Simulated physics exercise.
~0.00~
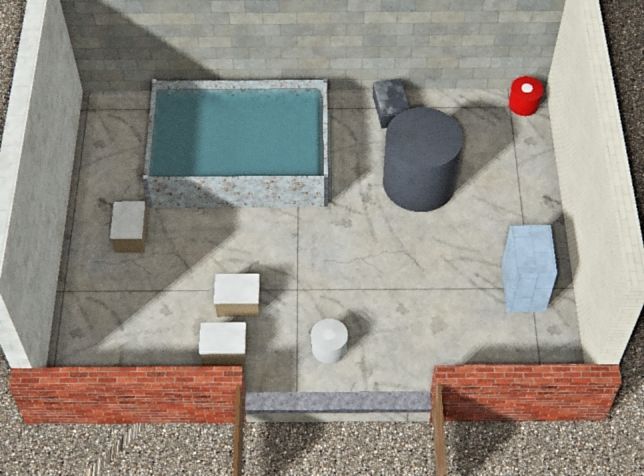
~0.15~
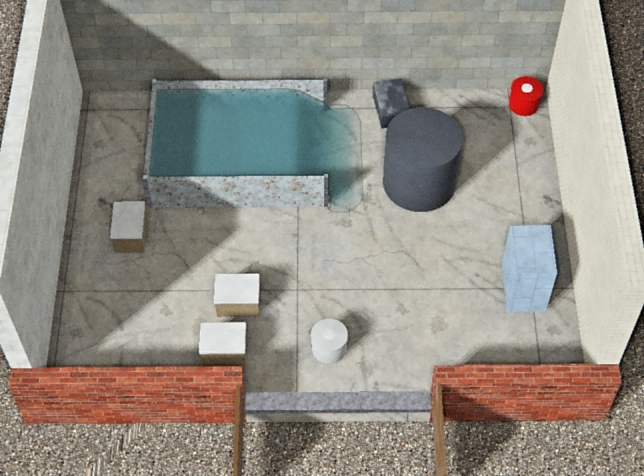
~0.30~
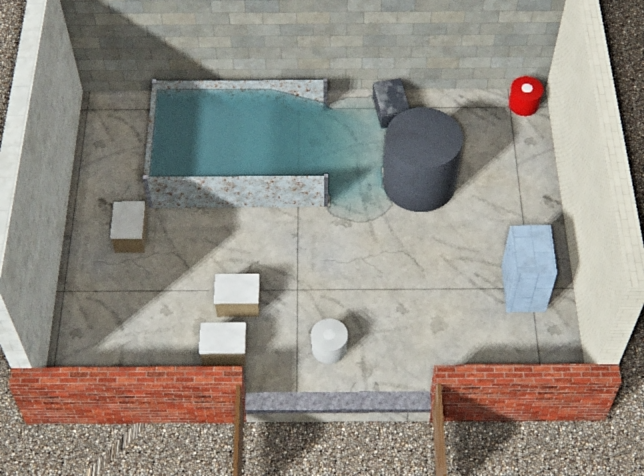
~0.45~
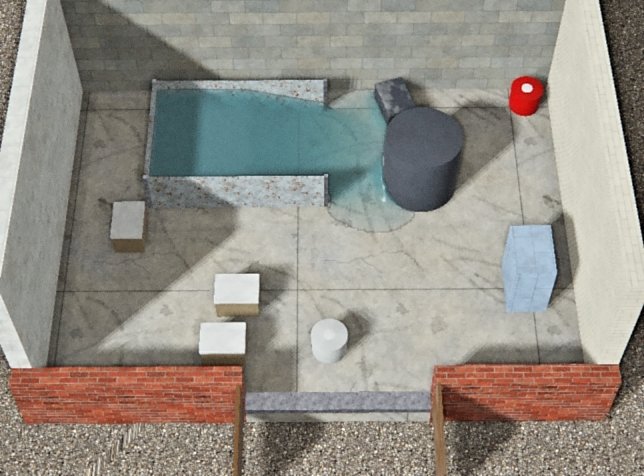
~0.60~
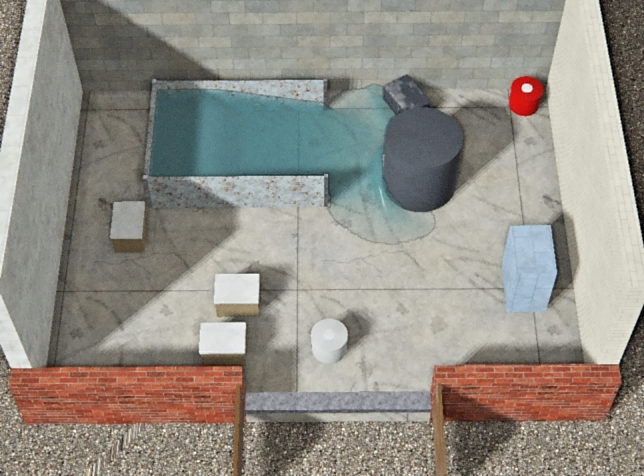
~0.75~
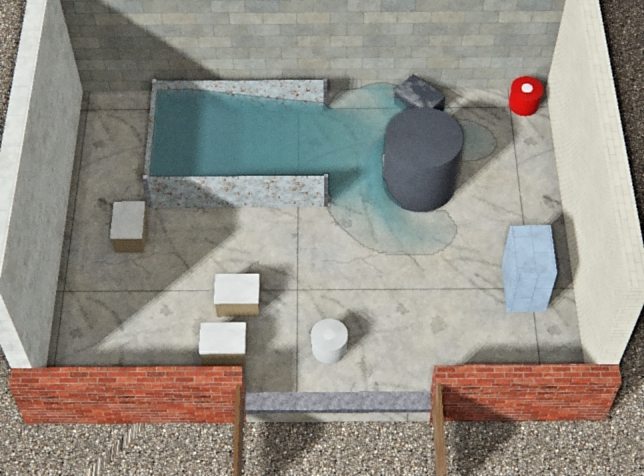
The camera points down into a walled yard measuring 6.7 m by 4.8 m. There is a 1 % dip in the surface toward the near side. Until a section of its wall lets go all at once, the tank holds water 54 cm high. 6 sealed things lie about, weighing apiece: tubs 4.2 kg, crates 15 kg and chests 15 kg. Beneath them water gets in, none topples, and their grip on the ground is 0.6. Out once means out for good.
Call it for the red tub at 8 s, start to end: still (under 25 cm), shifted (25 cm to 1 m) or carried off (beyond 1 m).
Carried off.
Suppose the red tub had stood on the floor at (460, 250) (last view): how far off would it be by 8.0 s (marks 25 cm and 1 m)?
In the end it is hauled off.
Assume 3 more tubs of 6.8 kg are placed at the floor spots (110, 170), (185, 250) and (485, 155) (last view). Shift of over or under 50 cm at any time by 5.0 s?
Going through them in the order asked, they come out shy of the mark, shy of the mark and clear of the mark.
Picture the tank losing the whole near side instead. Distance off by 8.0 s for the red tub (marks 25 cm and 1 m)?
If that happened, the red tub does not really move.
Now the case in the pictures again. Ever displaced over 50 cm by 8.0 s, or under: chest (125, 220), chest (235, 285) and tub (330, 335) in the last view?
Item by item, they came out below the mark, below the mark and above the mark.
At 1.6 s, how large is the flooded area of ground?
Around 14 m2 of it.
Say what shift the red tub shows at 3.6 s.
120 cm or so by then.
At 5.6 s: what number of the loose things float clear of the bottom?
That would be 3 of them.
After 1.6 s the red tub is near (537, 81), 0.1 m from its start, afloat; 0 of 6 are out; 2 afloat.
After 3.6 s the red tub is near (538, 148), 1.2 m from its start, afloat; 0 of 6 are out; 2 afloat.
After 5.6 s the red tub is near (470, 250), 2.9 m from its start, afloat; 0 of 6 are out; 3 afloat.
After 8.0 s the red tub is near (282, 343), 5.3 m from its start, afloat; 0 of 6 are out; 3 afloat.
